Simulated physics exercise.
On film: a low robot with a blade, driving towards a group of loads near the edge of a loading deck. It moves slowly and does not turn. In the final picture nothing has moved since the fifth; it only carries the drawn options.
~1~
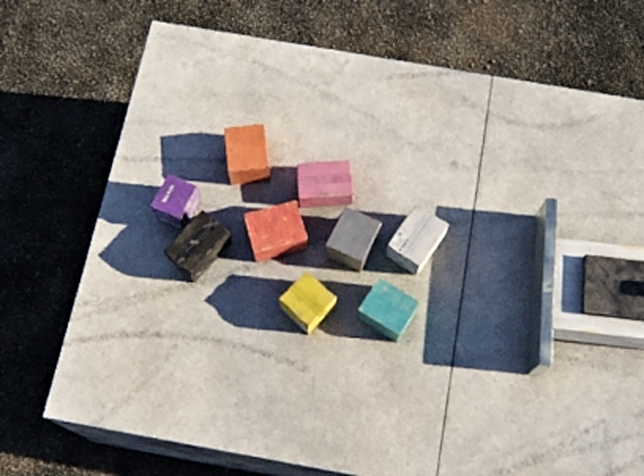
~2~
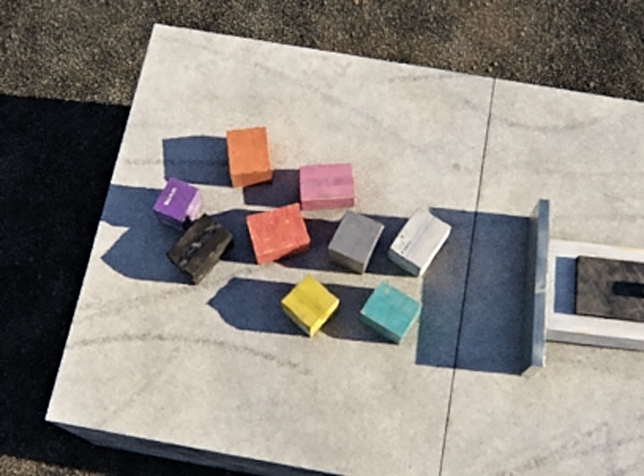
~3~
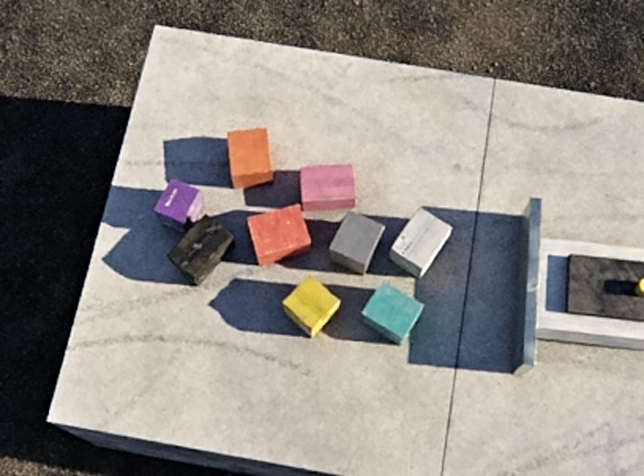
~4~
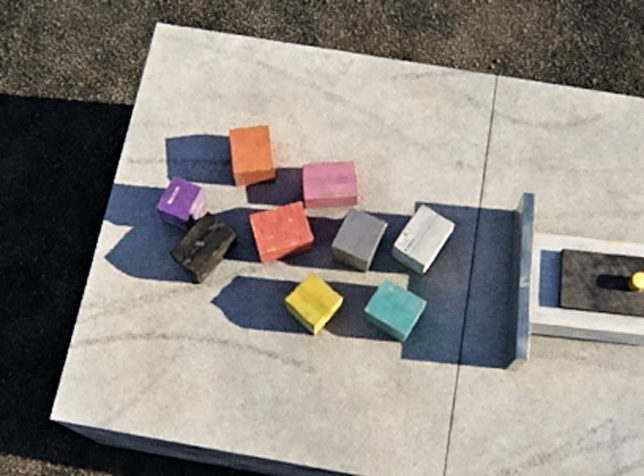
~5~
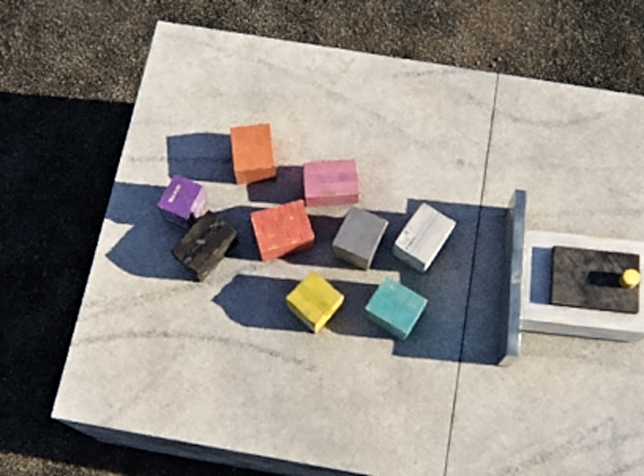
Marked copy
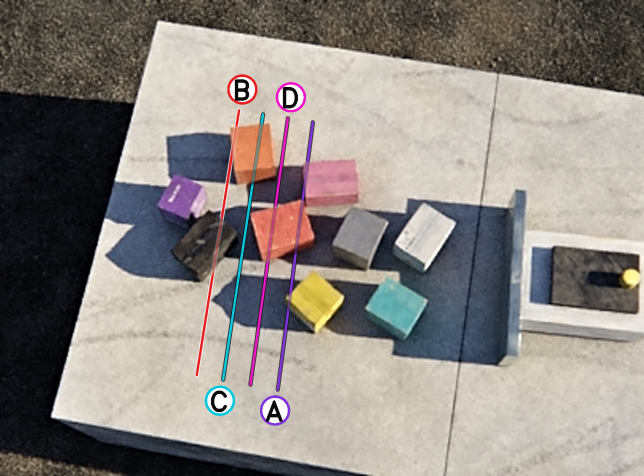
In the video, a low robot with an upright blade at its front moves slowly leftward across a pale deck toward a group of nine scattered coloured blocks, which stay in place as the gap between them narrows slightly.
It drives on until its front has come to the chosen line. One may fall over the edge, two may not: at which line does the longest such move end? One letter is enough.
It can go as far as B.
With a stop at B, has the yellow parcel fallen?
No.
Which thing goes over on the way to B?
It is the purple box.
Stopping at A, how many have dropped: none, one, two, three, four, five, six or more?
The count is none.
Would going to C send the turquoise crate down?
No.
On the marked copy, A at (296, 249); B at (219, 236); C at (244, 240); D at (270, 245).
Following B. Soon after the start, robot (479, 260); turquoise crate (369, 312); white parcel (384, 241).
Later, robot (372, 242); purple box (148, 195); black box (170, 249).
In the end, robot (288, 228); purple box over the edge; red crate (119, 192); one fallen.
As for the rest, A is within the limit but short; C is within the limit but short; D is within the limit but short.
